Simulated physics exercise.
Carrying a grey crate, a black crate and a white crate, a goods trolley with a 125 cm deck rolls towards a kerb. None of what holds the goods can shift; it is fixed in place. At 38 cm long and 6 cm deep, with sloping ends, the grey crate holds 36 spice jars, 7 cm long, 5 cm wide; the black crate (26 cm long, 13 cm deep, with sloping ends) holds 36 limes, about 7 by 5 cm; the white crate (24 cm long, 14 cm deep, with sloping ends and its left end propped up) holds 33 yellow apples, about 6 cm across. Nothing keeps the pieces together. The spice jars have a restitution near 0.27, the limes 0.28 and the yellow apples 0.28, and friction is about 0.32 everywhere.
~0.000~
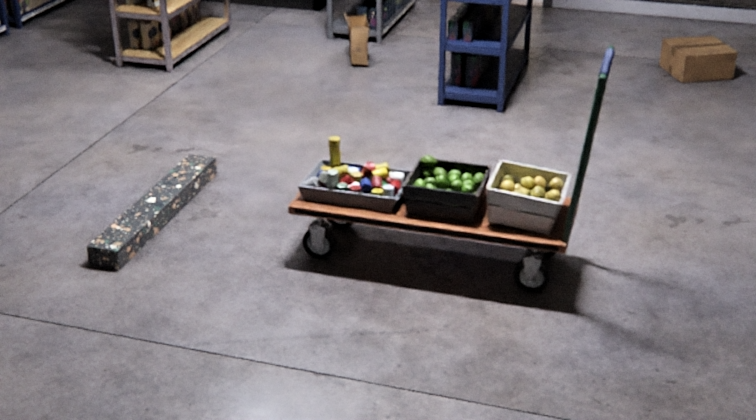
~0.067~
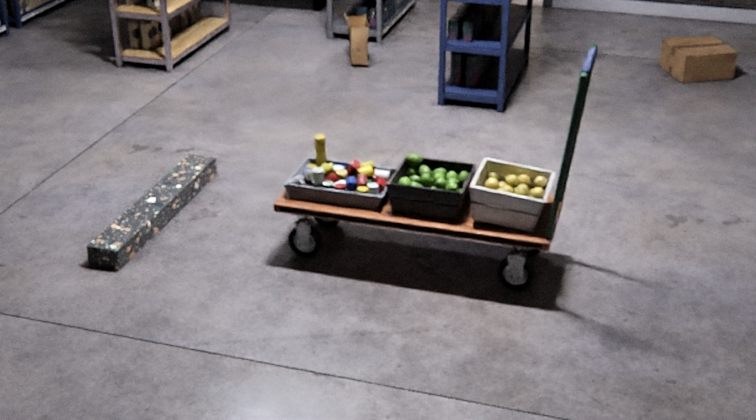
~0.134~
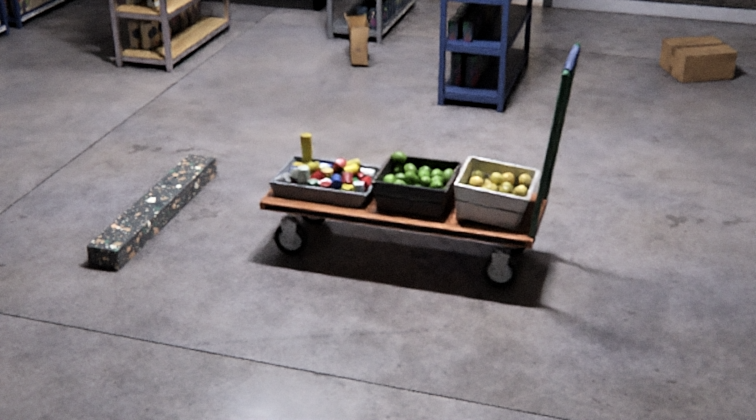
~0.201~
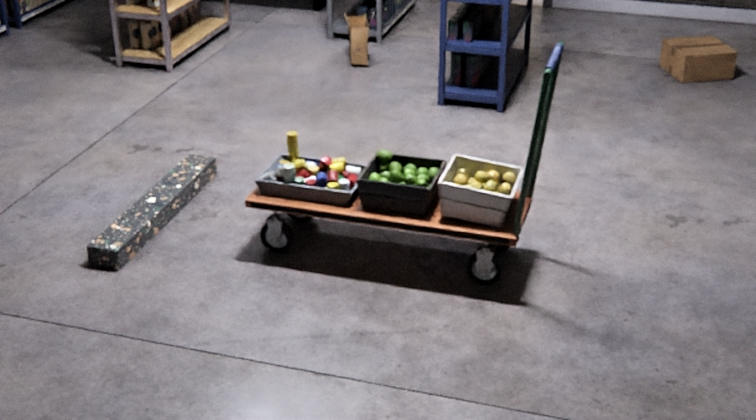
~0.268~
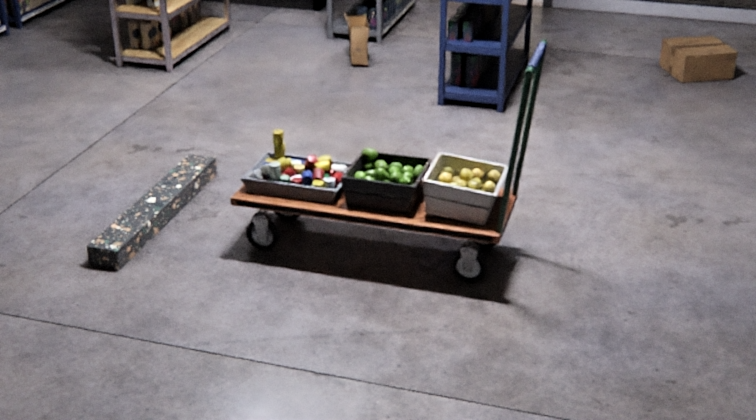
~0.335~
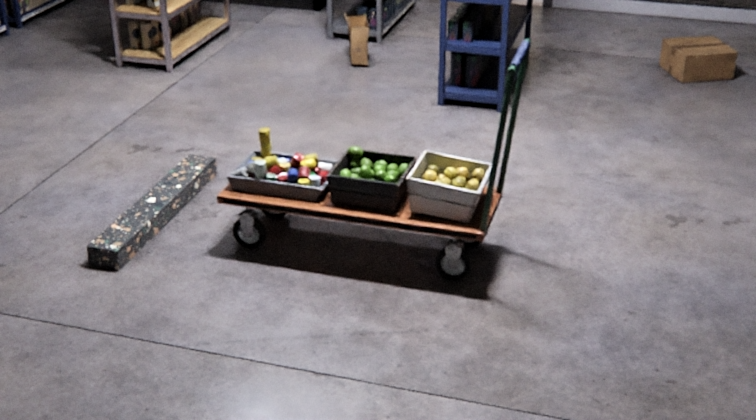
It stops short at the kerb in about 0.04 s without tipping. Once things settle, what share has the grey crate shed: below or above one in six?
The loss falls short of a sixth.
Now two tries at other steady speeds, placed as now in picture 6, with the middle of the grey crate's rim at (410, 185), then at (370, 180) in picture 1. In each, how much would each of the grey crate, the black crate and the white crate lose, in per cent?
For the grey crate it's 30 % and then 10 %, for the black crate 0 % and then 0 %, and for the white crate 0 % and then 0 %.
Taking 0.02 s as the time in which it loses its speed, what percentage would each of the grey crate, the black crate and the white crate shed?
In that case grey crate 10, black crate 0 and white crate 0 per cent.
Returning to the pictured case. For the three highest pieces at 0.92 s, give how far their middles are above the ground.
About 42 cm up, on average.
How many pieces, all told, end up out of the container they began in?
It comes to some 3 pieces.
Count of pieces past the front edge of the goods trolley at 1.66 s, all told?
I count about 2 pieces out front at that moment.
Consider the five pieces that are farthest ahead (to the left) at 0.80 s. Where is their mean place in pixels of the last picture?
Close to (170, 145).
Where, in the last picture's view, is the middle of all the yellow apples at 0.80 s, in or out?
(360, 172).
After 0.70 s, contact.
After 0.80 s, the grey crate has all 36, the black crate has all 36 and the white crate has all 33.
After 0.92 s, the grey crate is down by 2 of 36, the black crate has all 36 and the white crate has all 33.
After 1.15 s, the grey crate is down by 3 of 36, the black crate has all 36 and the white crate has all 33.
Outcome (at 1.66 s), the grey crate is down by 3 of 36, the black crate has all 36 and the white crate has all 33. Asked share, 3 of 36, 8 per cent.
